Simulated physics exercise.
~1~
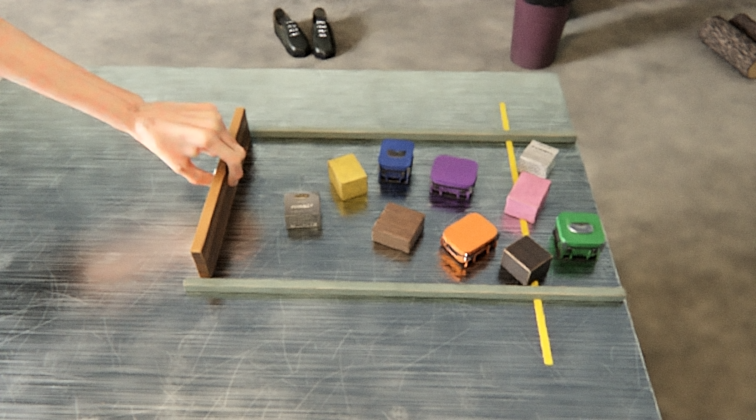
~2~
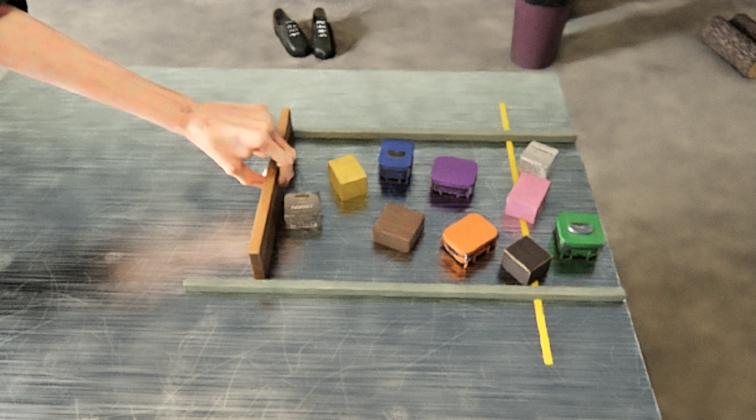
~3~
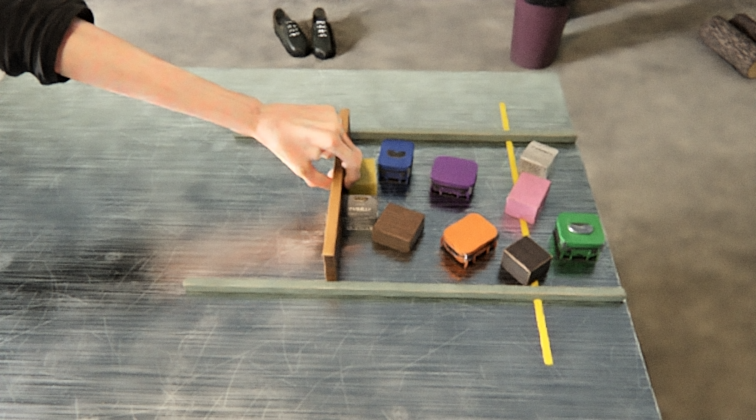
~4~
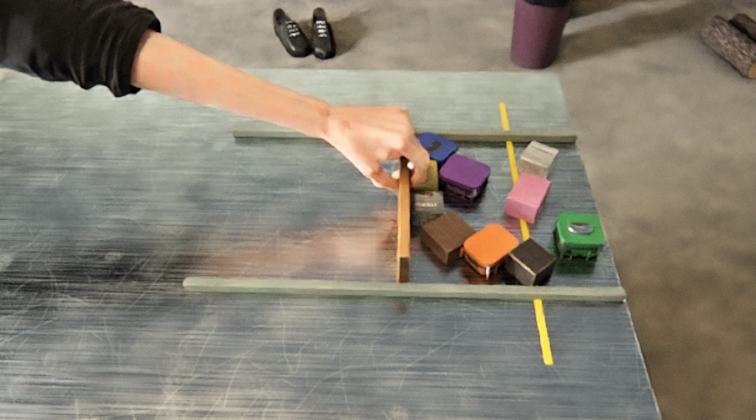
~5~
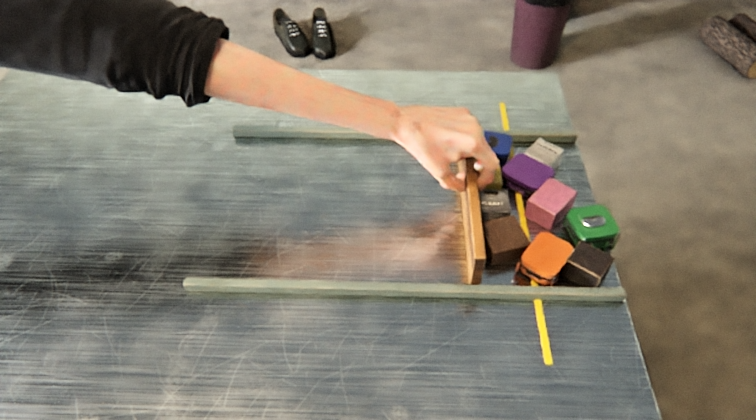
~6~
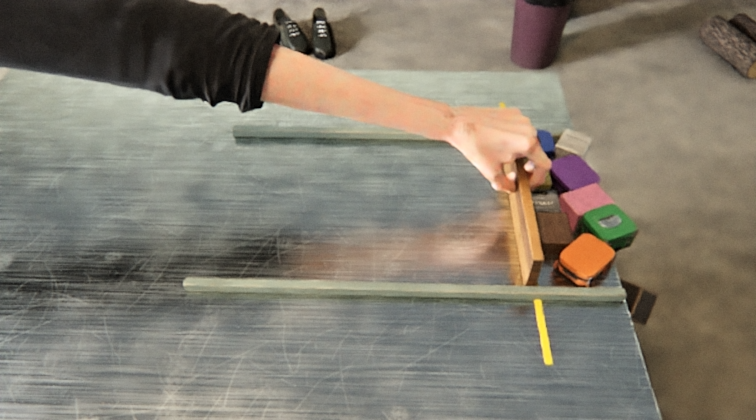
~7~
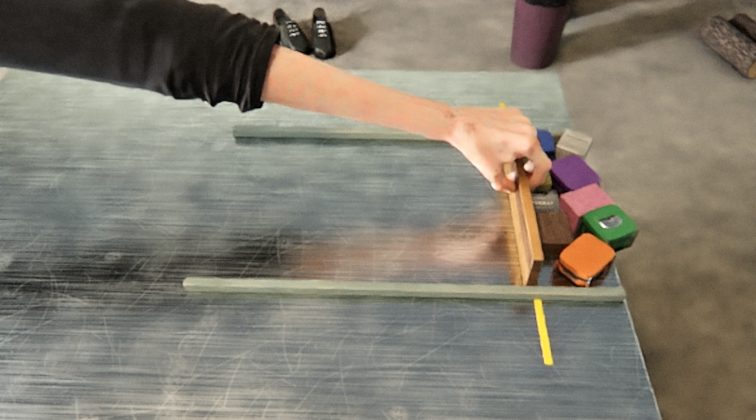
The video shows a hand pushing an upright wooden board rightward between two rails, gathering scattered colorful blocks and small cases toward the table's edge. The board stops at the yellow tape as the black block tips off and drops from view, while the others remain bunched at the edge.
